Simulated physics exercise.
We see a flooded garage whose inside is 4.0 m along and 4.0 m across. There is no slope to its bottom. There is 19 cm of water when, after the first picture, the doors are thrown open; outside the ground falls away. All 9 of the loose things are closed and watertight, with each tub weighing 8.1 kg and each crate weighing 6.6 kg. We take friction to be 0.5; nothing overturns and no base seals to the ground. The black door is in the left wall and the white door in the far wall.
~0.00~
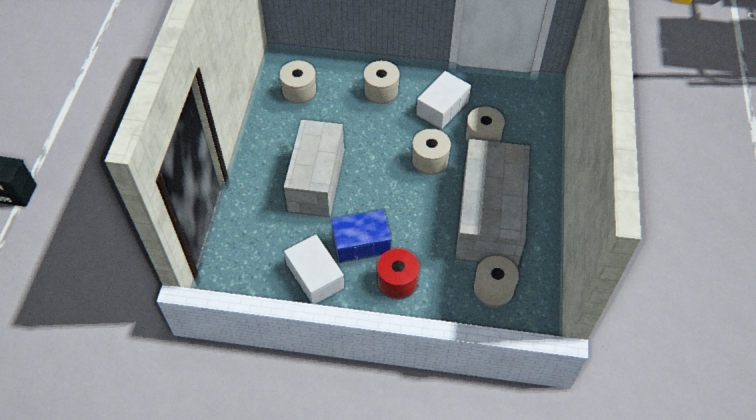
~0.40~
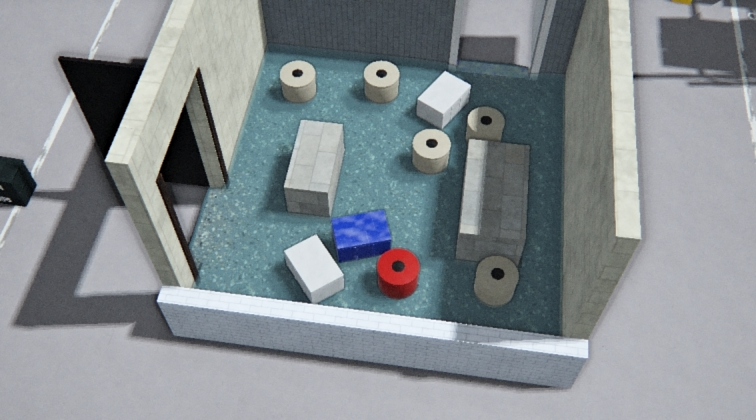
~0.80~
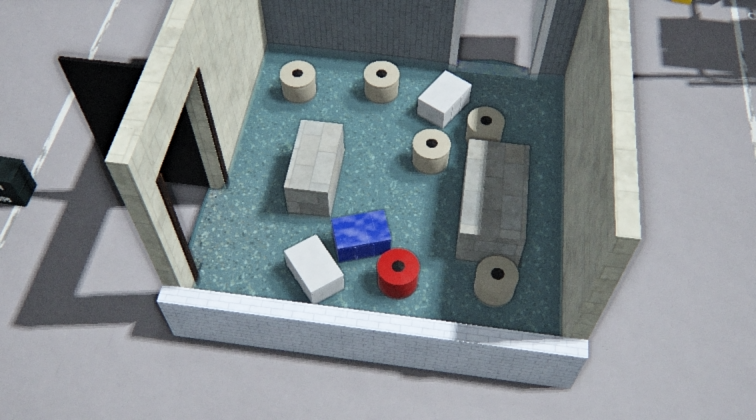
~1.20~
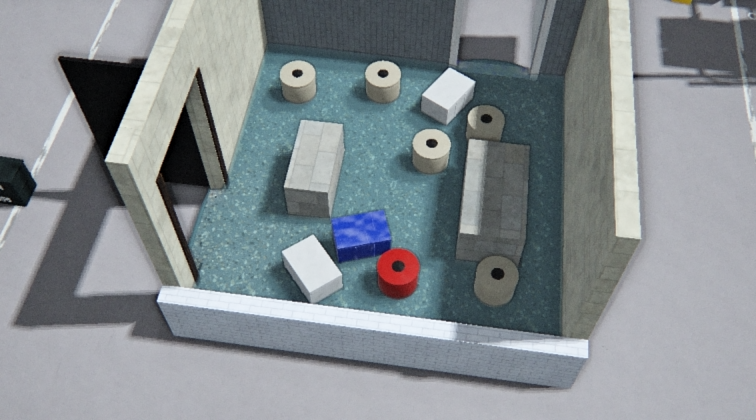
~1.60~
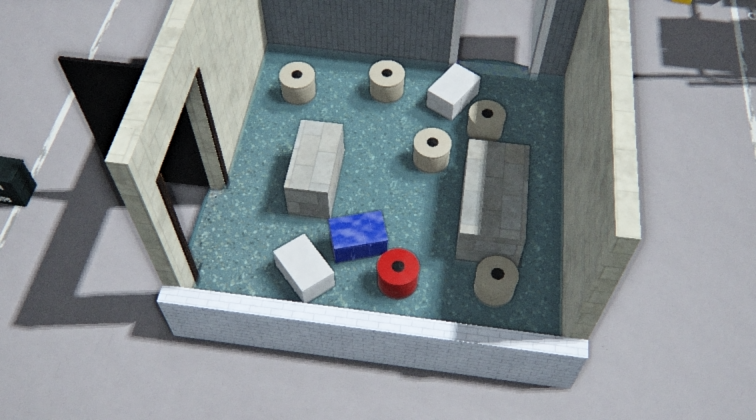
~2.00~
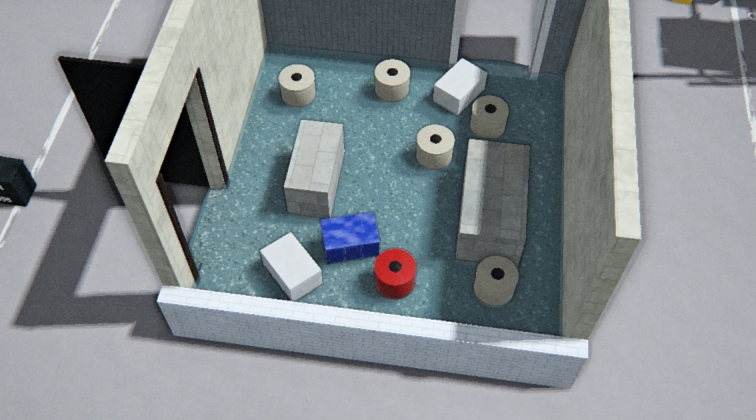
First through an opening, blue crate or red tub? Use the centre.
The blue one gets out first.
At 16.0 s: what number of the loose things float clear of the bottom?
It comes to 1.
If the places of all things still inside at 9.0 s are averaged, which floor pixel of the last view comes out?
That lands at roughly (366, 206).
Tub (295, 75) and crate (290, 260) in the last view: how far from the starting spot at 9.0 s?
Respectively, 120 cm and washed out.
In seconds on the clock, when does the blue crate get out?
At roughly 6.5 seconds.
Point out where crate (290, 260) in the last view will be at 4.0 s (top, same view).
Close to pixel (224, 247).
After 4.0 s the blue crate is near (289, 232), 0.8 m from its start, afloat; the red tub is near (349, 262), 0.5 m from its start, afloat; 1 of 9 are out; 8 afloat.
After 9.0 s the blue crate has gone out (at 6.7 s); the red tub is near (259, 258), 1.5 m from its start, afloat; 5 of 9 are out; 4 afloat.
After 16.0 s the blue crate has gone out (at 6.7 s); the red tub has gone out (at 11.8 s); 8 of 9 are out; 1 afloat.
After 20.0 s the blue crate has gone out (at 6.7 s); the red tub has gone out (at 11.8 s); 8 of 9 are out; 1 afloat.
